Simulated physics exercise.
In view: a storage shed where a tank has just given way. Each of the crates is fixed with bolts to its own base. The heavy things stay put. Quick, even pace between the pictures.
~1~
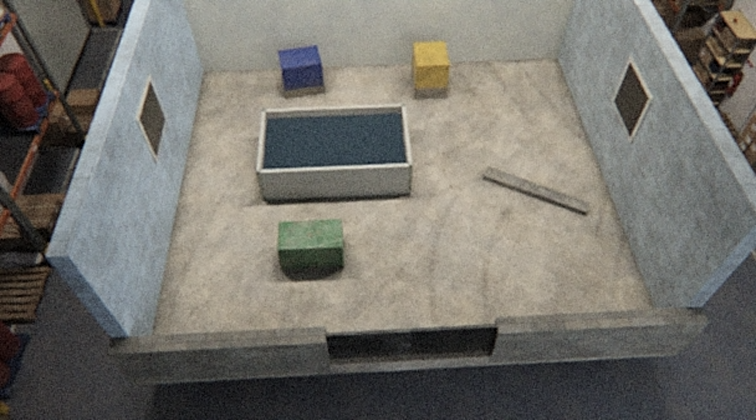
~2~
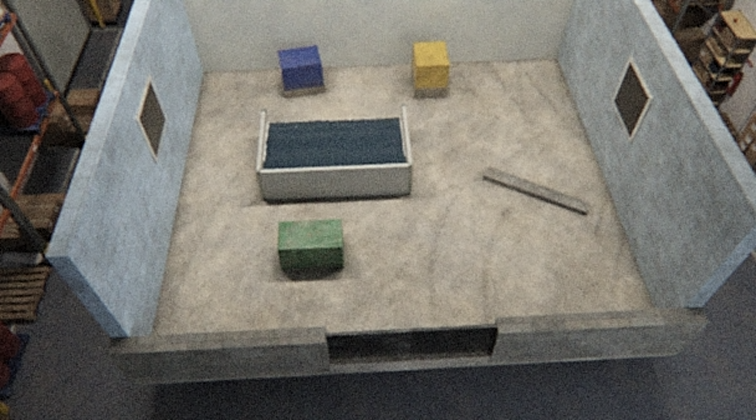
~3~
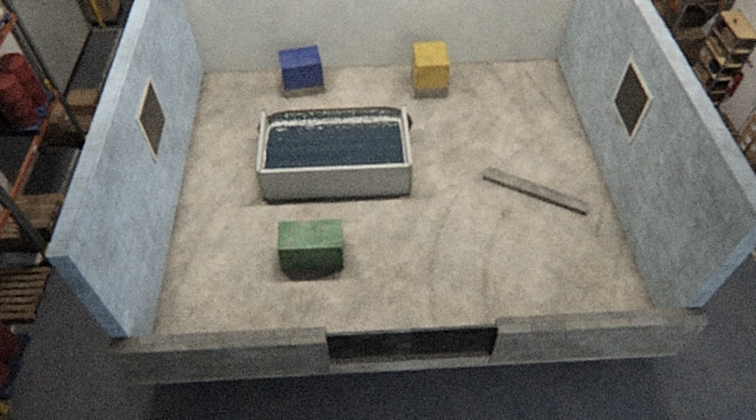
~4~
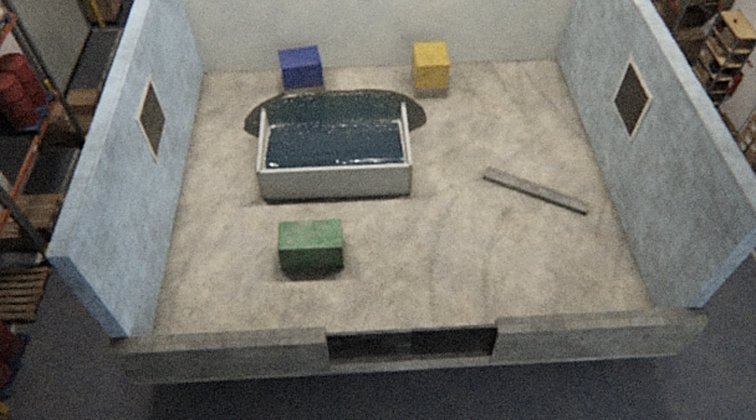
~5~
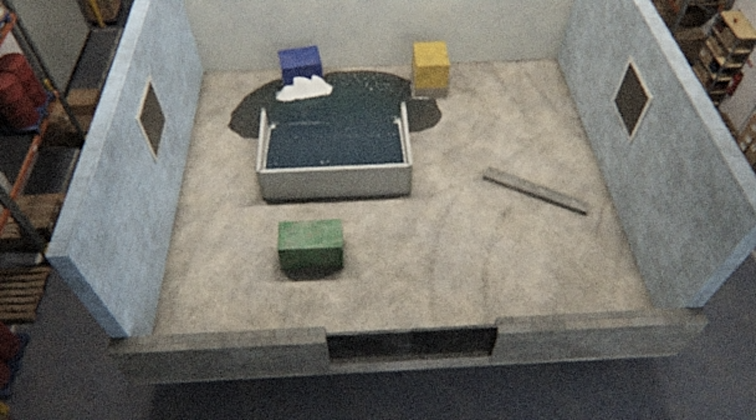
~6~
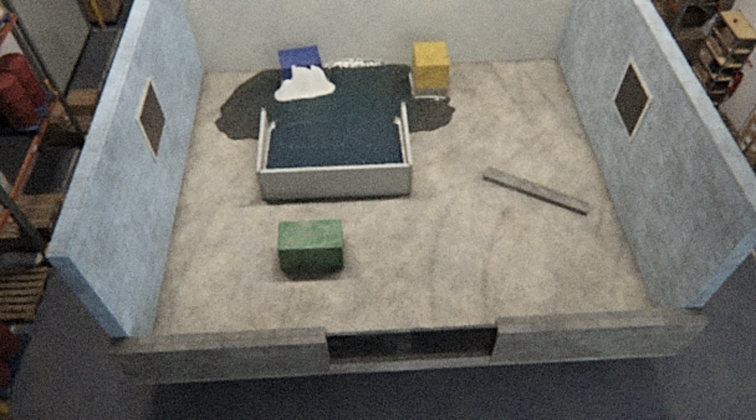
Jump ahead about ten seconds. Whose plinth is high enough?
Result: The yellow crate comes out wet, the green crate comes out wet, the blue crate comes out wet.
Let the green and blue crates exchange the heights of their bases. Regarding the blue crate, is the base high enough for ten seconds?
As for the blue crate, it is drenched.
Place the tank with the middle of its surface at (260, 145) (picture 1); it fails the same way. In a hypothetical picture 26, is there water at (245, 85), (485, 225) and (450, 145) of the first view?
As listed: Under water, clear, wet.
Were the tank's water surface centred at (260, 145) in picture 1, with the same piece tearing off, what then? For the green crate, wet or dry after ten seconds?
Result - green crate stays clear.
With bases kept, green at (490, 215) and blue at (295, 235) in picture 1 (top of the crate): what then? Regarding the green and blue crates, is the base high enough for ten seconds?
The green crate is flooded, and the blue one is untouched.
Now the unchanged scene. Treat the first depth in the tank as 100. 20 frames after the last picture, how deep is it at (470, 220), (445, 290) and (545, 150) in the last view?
Roughly 0, 0 and 2 per cent, in turn.
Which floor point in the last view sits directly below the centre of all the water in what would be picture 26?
Roughly (346, 114).
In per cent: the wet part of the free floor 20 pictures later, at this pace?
Roughly 50 per cent.
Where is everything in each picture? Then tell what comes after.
The first picture shows still water in the water tank at (334, 140).
In the second picture, water pours out on the water tank's far side and has run to a hidden place.
In the third picture, water pours out on the water tank's far side and has run to a hidden place.
In the fourth picture, water pours out on the water tank's far side and has run to (251, 120).
In the fifth picture, water pours out on the water tank's far side and has run to (410, 83).
In the sixth picture, water pours out on the water tank's far side and has run to (399, 65).
A moment on, water covers 20 % of the floor; the yellow crate water round its plinth, the green crate not reached, the blue crate water round its plinth.
Next, water covers 30 % of the floor; the yellow crate water round its plinth, the green crate not reached, the blue crate water round its plinth.
Then, water covers 50 % of the floor; the yellow crate water round its plinth, the green crate not reached, the blue crate water round its plinth.
Later, water covers 70 % of the floor; the yellow crate water round its plinth, the green crate water round its plinth, the blue crate water round its plinth.
In the end, water covers 90 % of the floor; the yellow crate was topped, the green crate was topped, the blue crate was topped.
